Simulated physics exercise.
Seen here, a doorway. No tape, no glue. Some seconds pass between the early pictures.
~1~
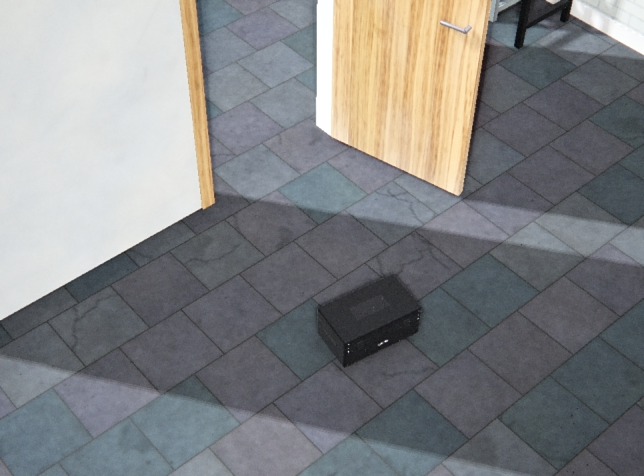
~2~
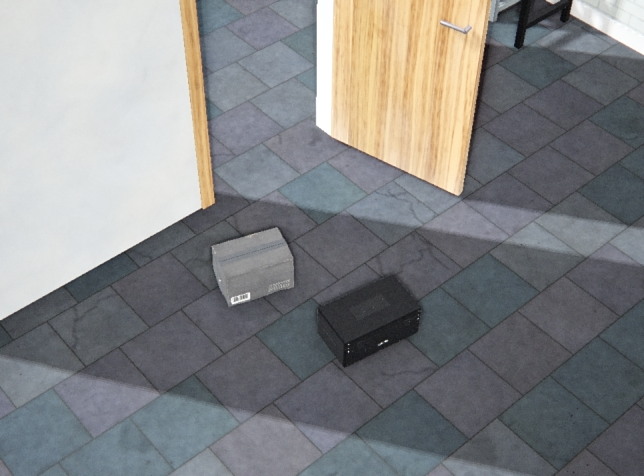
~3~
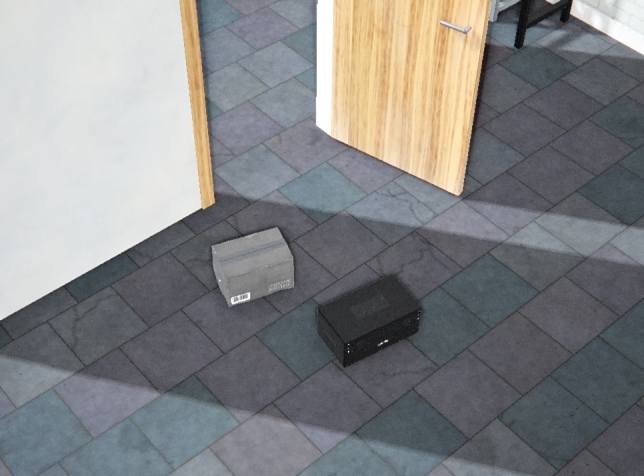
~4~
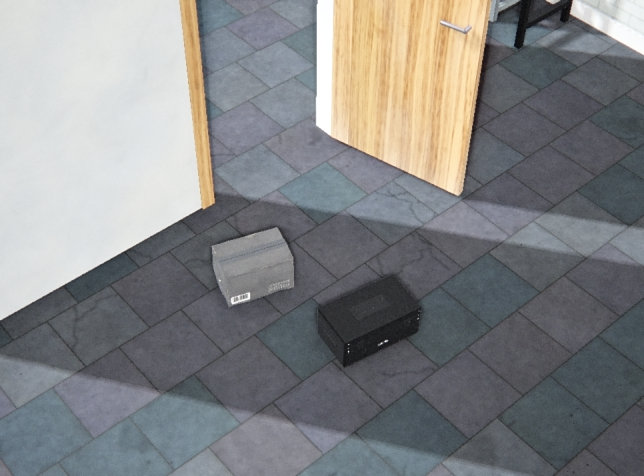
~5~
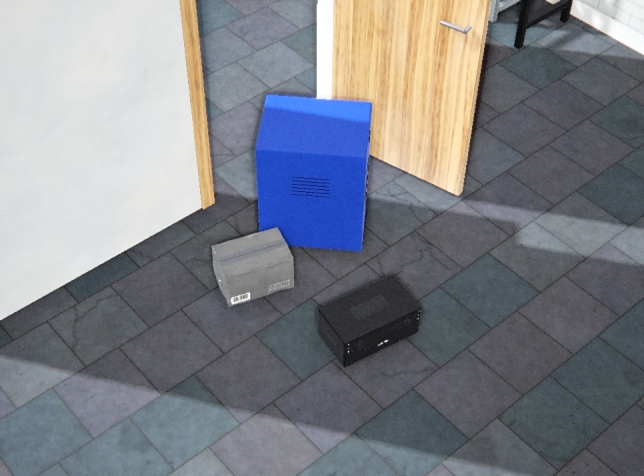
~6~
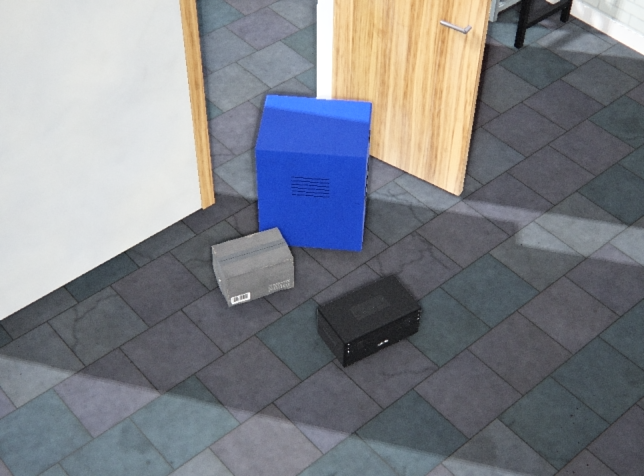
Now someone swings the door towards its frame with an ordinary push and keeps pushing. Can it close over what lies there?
Outcome: The door stops short.
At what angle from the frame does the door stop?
Some 70° open.
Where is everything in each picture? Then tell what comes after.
The first picture shows door wide open and still.
The second picture shows door wide open and still; grey box (253, 267); black toolbox (369, 320).
The third picture shows door wide open and still; grey box (253, 267); black toolbox (369, 320).
The fourth picture shows door wide open and still; grey box (253, 267); black toolbox (369, 320).
The fifth picture shows door wide open and still; grey box (253, 267); black toolbox (369, 320).
The sixth picture shows door wide open and still; blue appliance (315, 174); grey box (253, 267).
Then, 0.30 s later than the last frame, open by 99°.
Then, 0.50 s later than the last frame, open by 88°.
Then, 0.70 s later than the last frame, open by 73°.
Then, 0.80 s later than the last frame, open by 70°.
When it is over, open by 69°; all 3 as before. End places, in pixels of the last picture, blue appliance near (311, 176).
